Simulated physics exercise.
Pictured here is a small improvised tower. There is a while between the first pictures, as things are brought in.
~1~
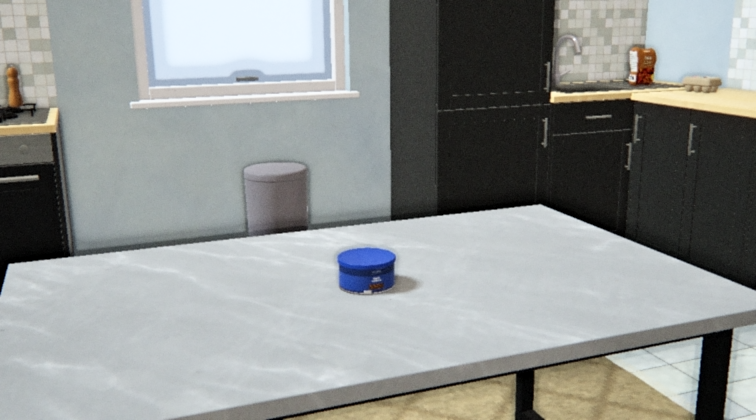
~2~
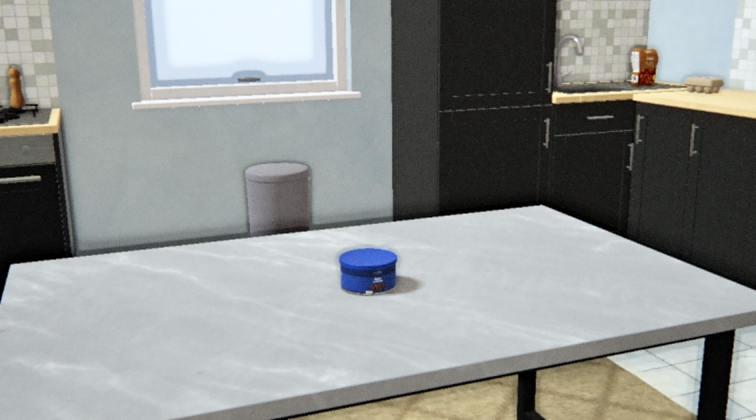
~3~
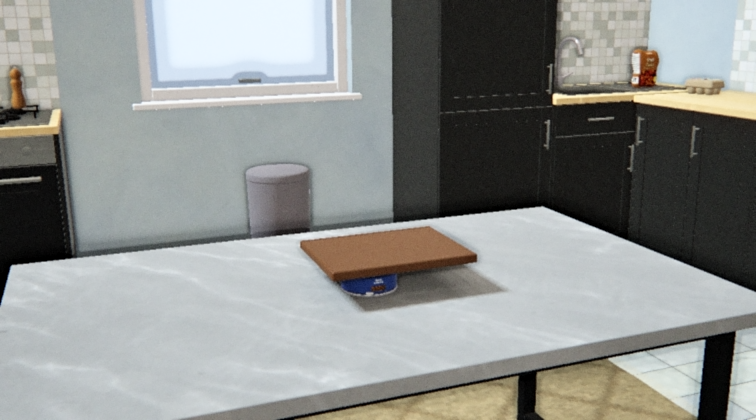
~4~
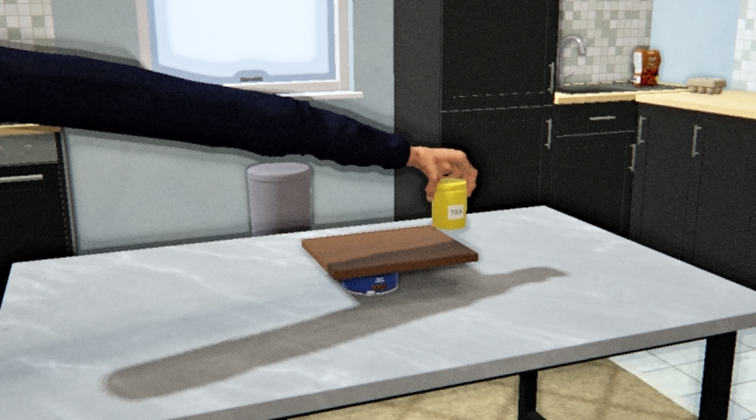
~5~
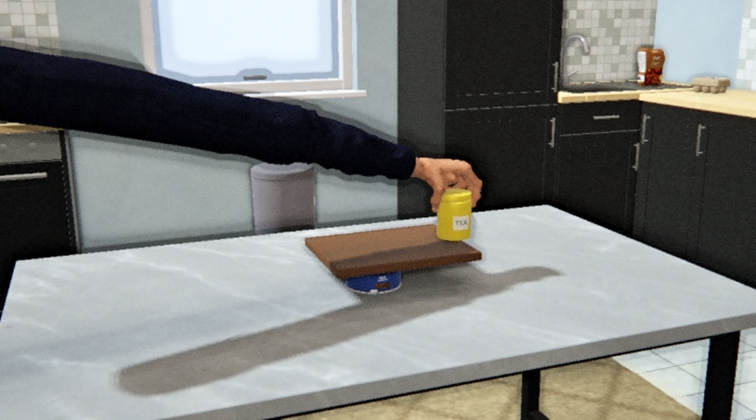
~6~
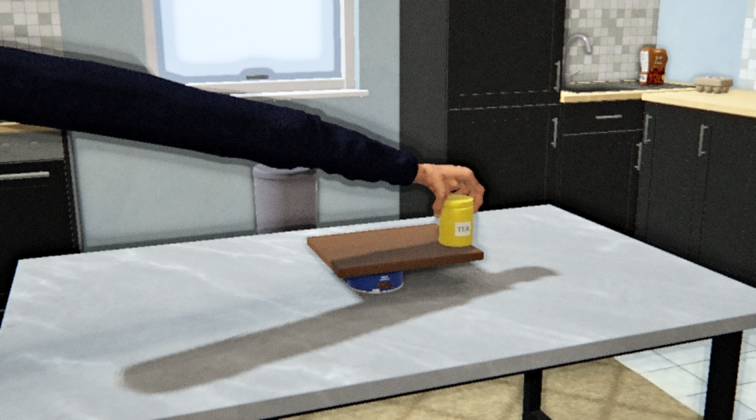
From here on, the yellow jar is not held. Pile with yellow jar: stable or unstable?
Most likely it does not remain standing.
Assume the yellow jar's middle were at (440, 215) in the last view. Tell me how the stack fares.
After that, it tumbles down.
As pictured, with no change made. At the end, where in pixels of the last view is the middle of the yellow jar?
Somewhere around (510, 259) in the last picture.
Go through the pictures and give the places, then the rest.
The last thing is not in view yet, in the first frame.
The last thing is not in view yet, in the second frame.
The last thing is not in view yet; brown lid (386, 251), in the third frame.
Coming down; yellow jar (449, 203); brown lid (387, 250), in the fourth frame.
Coming down; yellow jar (454, 214); brown lid (390, 249), in the fifth frame.
Set down, still held; yellow jar (456, 220); brown lid (392, 248), in the sixth frame.
Then, 0.40 s on from there, yellow jar now fallen; brown lid turned 22° from how it was put.
Then, 0.70 s on from there, brown lid turned 14° from how it was put.
In the end, fallen, yellow jar; moved from the start, brown lid; blue tub unmoved. At the end, from the last picture's camera, yellow jar near (510, 259). The stack gives way.
